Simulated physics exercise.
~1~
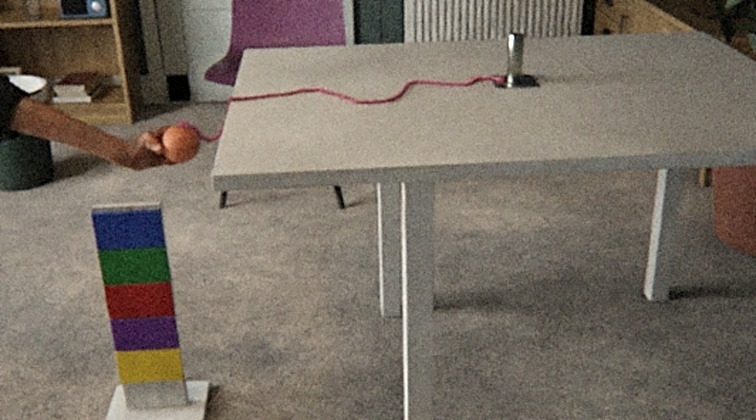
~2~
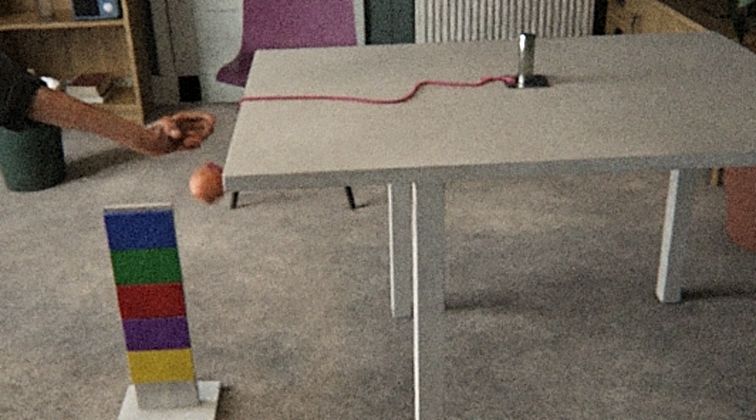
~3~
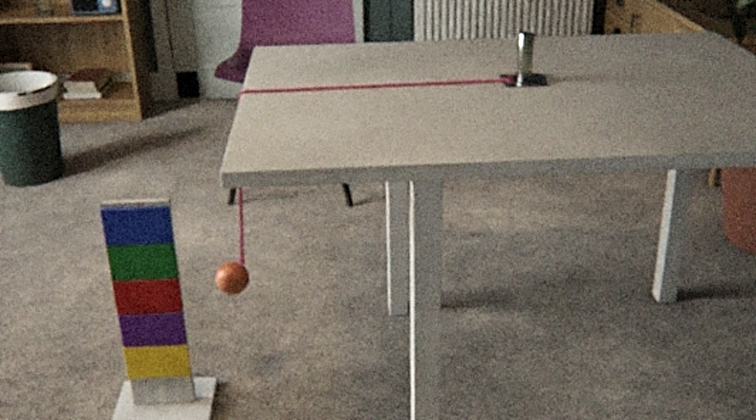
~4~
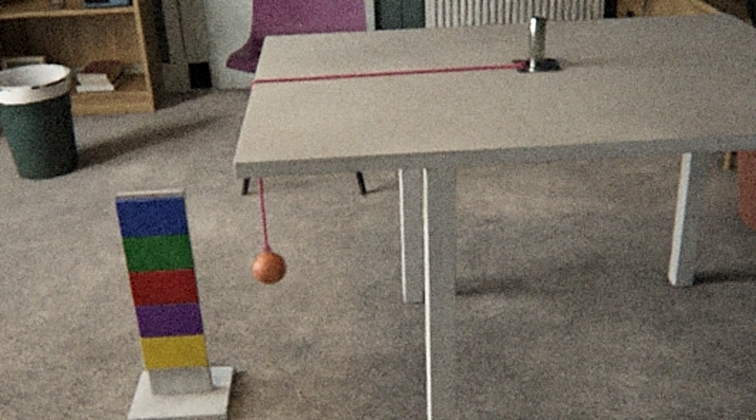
The clip shows a hand holding an orange ball tied by a red cord to a metal post on a table, then letting go and drawing back. The ball drops past the table's edge, the cord pulls straight, and it ends hanging level with the red band of a coloured scale.
